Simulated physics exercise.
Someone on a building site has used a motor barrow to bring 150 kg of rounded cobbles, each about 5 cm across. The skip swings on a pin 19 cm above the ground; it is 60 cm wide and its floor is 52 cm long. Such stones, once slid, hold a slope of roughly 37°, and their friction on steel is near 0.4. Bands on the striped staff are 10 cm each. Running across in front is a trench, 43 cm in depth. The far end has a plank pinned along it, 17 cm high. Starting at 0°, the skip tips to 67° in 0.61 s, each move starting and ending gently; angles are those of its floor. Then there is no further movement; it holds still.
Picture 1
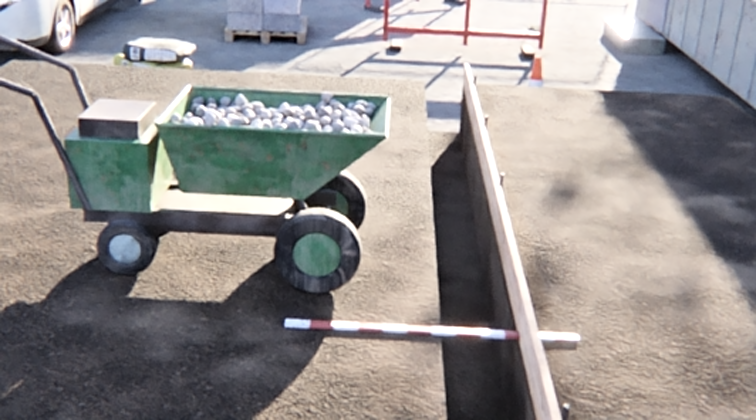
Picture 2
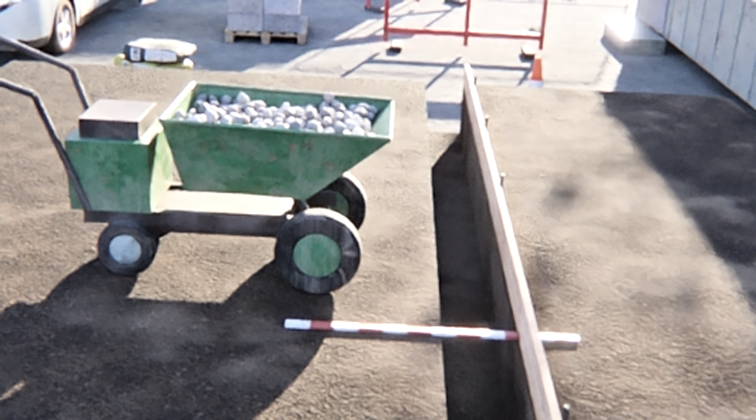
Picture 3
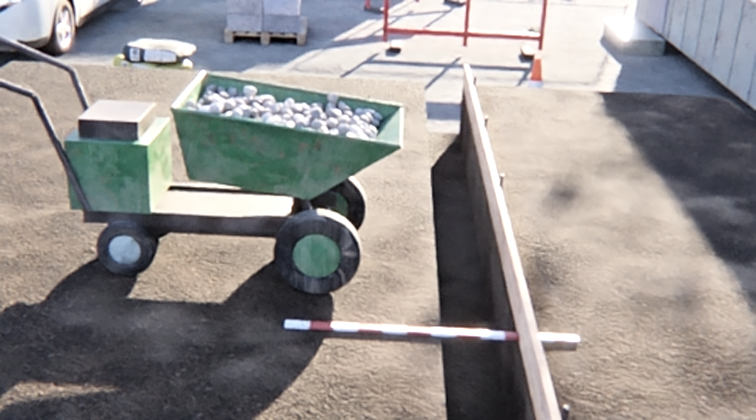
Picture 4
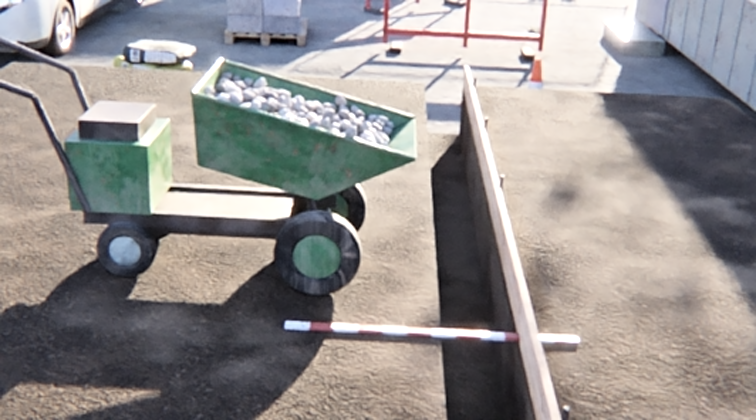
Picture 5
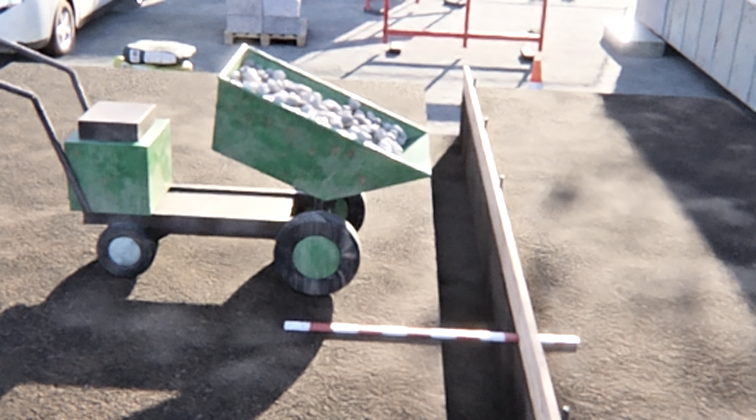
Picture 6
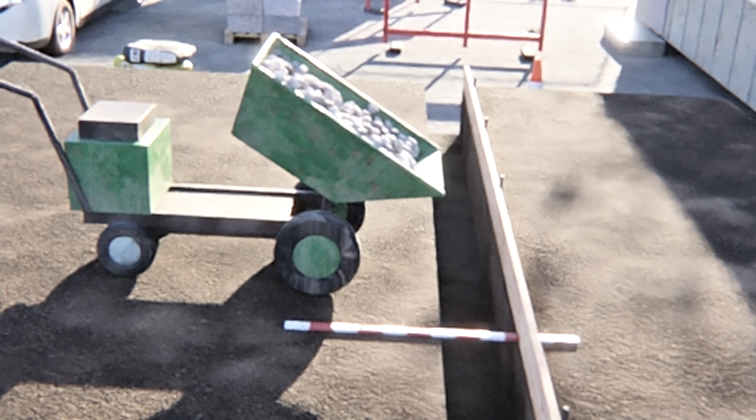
A green motor barrow loaded with rounded grey stones stood still beside a trench edged with a plank, and its skip slowly tilted up and forward to the right, the stones still inside it.
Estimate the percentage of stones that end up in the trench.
Roughly 81 per cent.
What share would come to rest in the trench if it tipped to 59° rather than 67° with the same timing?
Then close to 75 per cent.
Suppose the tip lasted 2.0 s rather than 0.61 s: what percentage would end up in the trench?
It would come to roughly 100 per cent.
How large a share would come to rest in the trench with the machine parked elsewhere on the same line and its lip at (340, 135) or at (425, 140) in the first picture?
Some 100 and some 15 per cent, in that order.
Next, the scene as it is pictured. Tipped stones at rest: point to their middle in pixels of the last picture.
Look at roughly (476, 332).
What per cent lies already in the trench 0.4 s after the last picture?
By that point it's something like 25 in a hundred.
Then, 0.2 s after the last picture the floor is at 57°, 100 % in the skip; the foremost stones are at (448, 205).
Then, 0.4 s after the last picture the floor is at 67°, 73 % in the skip, 25 % in the trench, 2 % past the trench; the foremost stones are at (523, 251).
Then, 0.8 s after the last picture the floor is at 67°, 15 % in the skip, 66 % in the trench, 19 % past the trench; the foremost stones are at (675, 283).
Then, 2.7 s after the last picture the floor is at 67°, 0 % in the skip, 81 % in the trench, 19 % past the trench; the foremost stones are past the picture's edge.
